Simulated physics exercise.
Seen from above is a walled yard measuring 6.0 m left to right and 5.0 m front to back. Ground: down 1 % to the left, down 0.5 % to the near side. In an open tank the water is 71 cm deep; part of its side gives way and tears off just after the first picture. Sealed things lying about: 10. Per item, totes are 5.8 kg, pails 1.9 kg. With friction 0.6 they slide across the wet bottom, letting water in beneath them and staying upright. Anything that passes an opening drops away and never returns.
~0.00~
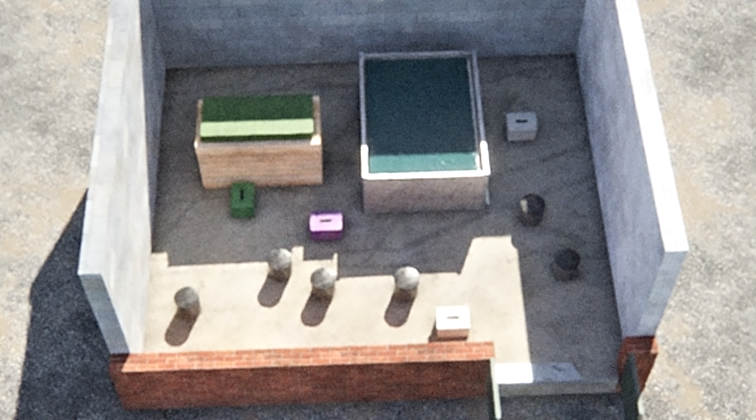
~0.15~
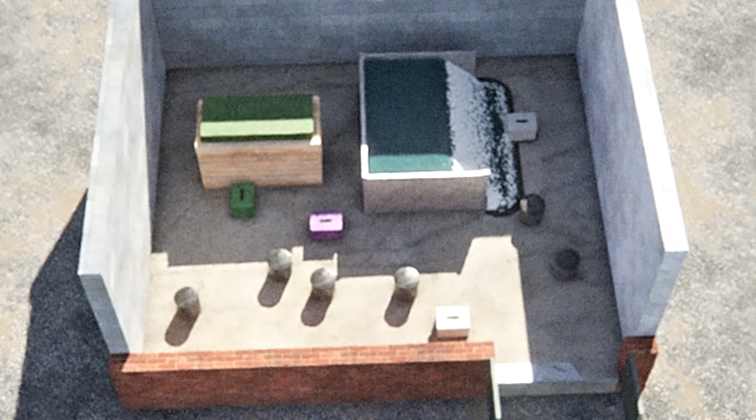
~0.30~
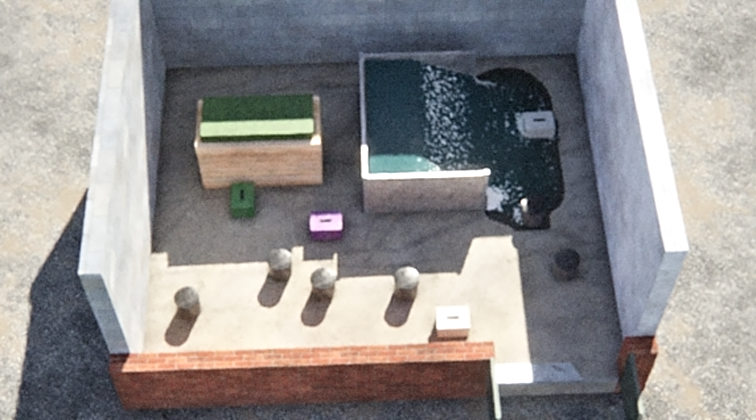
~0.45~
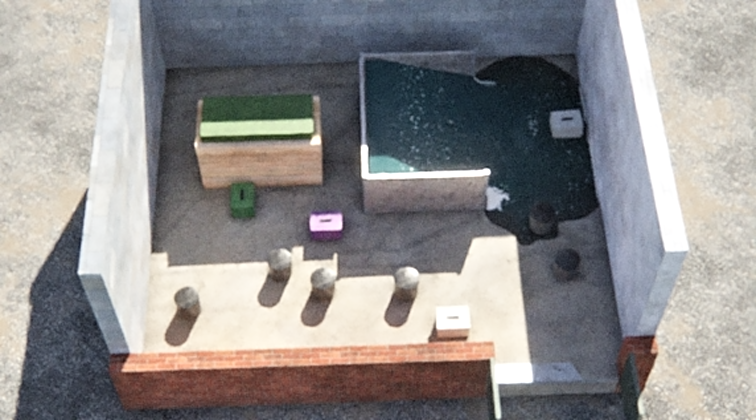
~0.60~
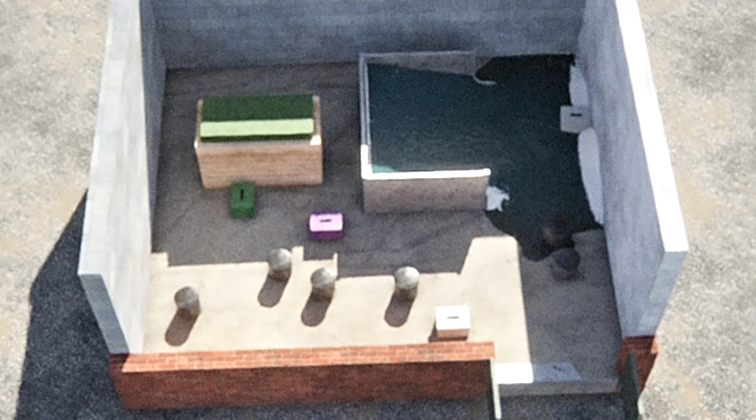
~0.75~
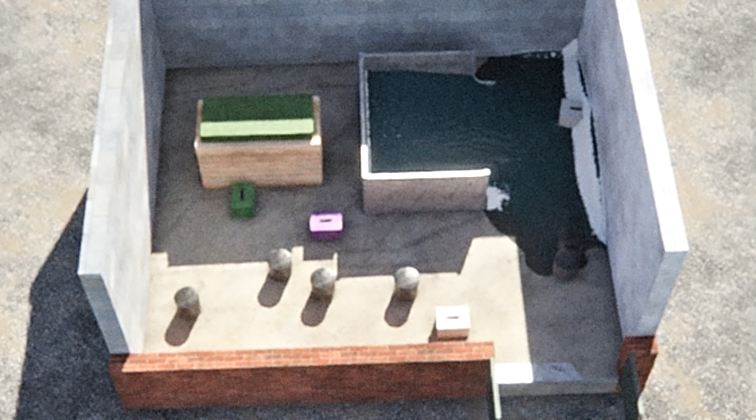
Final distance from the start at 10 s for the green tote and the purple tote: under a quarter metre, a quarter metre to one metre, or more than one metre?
Green tote: Under a quarter metre, purple tote: Under a quarter metre.
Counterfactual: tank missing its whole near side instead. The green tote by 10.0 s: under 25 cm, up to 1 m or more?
The answer: The green tote is taken far off.
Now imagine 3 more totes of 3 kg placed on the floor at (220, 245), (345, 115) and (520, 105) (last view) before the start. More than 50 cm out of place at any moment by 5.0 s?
Result, in listed order: Not exceeded / not exceeded / exceeded.
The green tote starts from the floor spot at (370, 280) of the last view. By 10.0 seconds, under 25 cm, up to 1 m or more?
What happens is that it keeps still.
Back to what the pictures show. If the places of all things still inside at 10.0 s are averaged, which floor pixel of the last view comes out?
Averaged position, last view: Near pixel (337, 230).
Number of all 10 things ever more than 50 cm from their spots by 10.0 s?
My count gives 7.
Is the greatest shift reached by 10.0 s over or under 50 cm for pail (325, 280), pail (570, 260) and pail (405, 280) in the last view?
First one went too far, second one went too far, third one stayed inside.
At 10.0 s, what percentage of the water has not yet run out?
60 % or so.
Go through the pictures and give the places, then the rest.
In the first picture, the green tote at (242, 195), on the bottom; the purple tote at (326, 220) rests on the ground; 3.0 m2 under water; 0 of 10 have shifted.
In the second picture, the green tote at (242, 195) rests on the ground; the purple tote at (326, 220) rests on the ground; 4.1 m2 under water; 0 of 10 have shifted.
In the third picture, the green tote at (242, 195), on the bottom; the purple tote at (326, 220) rests on the ground; water covers 5.5 m2; 1 of 10 have shifted.
In the fourth picture, the green tote at (242, 195) rests on the ground; the purple tote at (326, 220), on the bottom; water covers 7.2 m2; 2 of 10 have shifted.
In the fifth picture, the green tote at (242, 195) rests on the ground; the purple tote at (326, 220) rests on the ground; water covers 7.7 m2; 2 of 10 have shifted.
In the sixth picture, the green tote at (242, 195) rests on the ground; the purple tote at (326, 220), on the bottom; water covers 8.0 m2; 2 of 10 have shifted.
After 2.0 s the green tote is near (242, 195), 0.0 m from its start, aground; the purple tote is near (326, 220), 0.0 m from its start, aground; 1 of 10 are out; 2 afloat.
After 4.5 s the green tote is near (242, 195), 0.0 m from its start, aground; the purple tote is near (326, 220), 0.0 m from its start, aground; 2 of 10 are out; 1 afloat.
After 7.0 s the green tote is near (242, 195), 0.0 m from its start, aground; the purple tote is near (326, 220), 0.0 m from its start, aground; 2 of 10 are out; 5 afloat.
After 10.0 s the green tote is near (235, 196), 0.1 m from its start, afloat; the purple tote is near (326, 220), 0.0 m from its start, aground; 2 of 10 are out; 6 afloat.
